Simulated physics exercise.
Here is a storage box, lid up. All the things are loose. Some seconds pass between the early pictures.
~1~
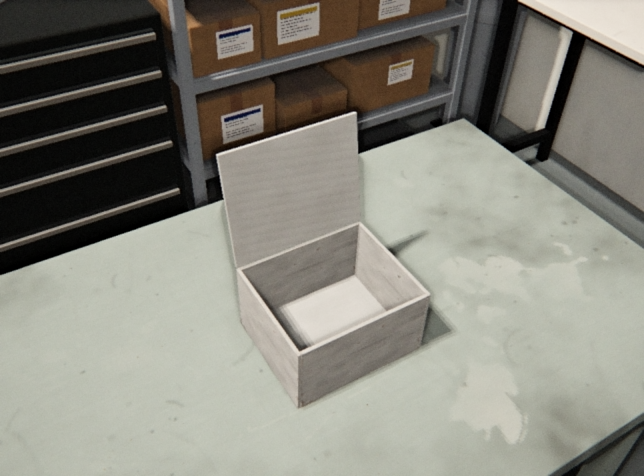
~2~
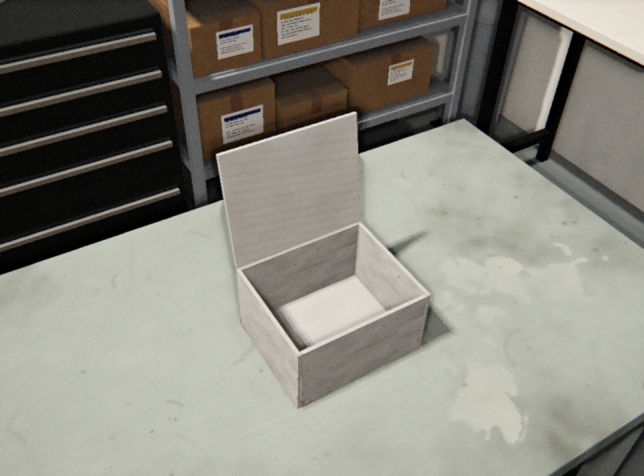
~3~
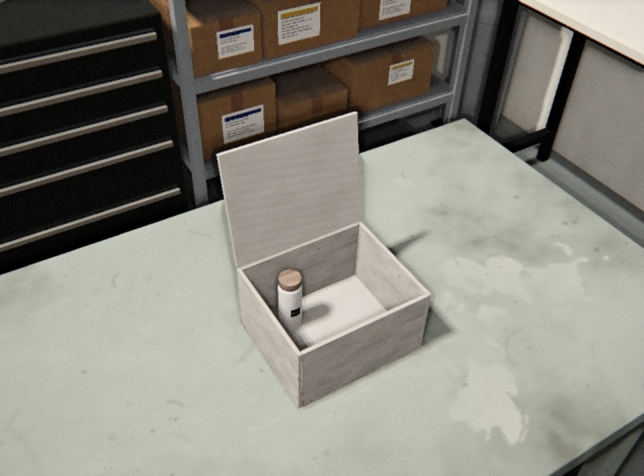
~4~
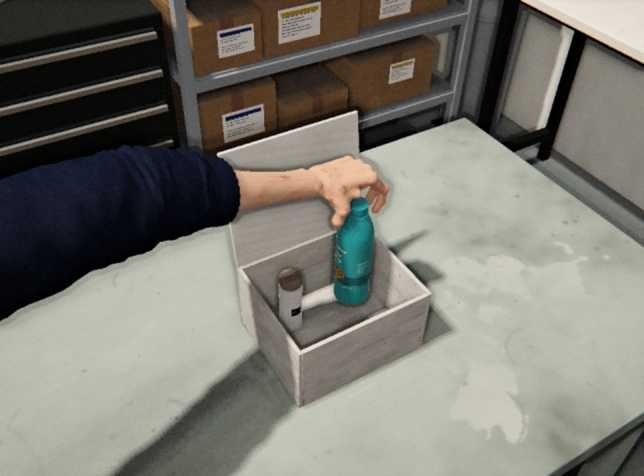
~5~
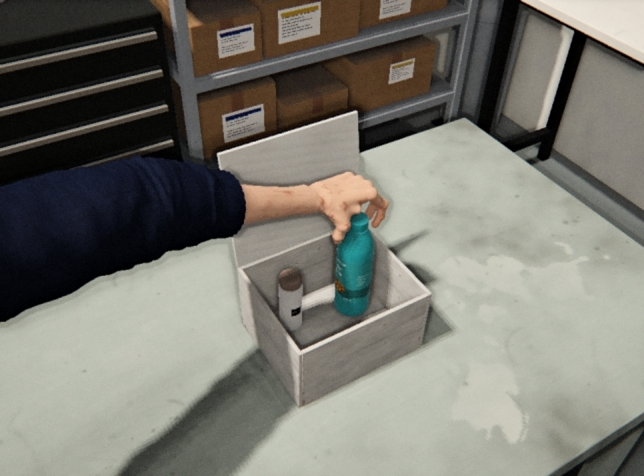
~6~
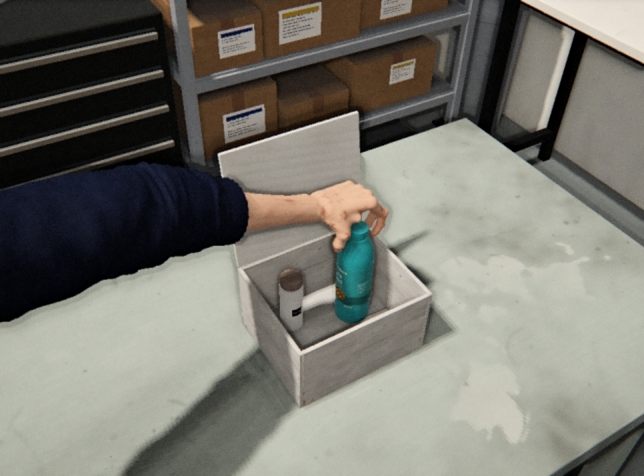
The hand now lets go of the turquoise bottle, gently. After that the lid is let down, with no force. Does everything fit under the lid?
Here the lid will not close.
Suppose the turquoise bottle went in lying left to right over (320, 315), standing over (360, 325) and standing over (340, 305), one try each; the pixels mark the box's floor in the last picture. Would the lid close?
First try: It closes; second try: It is held up; third try: It stays ajar.
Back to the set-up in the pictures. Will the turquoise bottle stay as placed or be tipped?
The turquoise bottle tips.
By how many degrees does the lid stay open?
Some 12° above the rim.
Then, 1.60 s past the last view, lid 58° above the rim.
Then, 2.30 s past the last view, lid 23° above the rim; turquoise bottle rocked 29° from its first pose near (372, 291).
Finally, lid 12° above the rim; down or leaning hard in the box, turquoise bottle; white shaker still in place. Final places as the last picture's camera would see them, turquoise bottle near (370, 294).
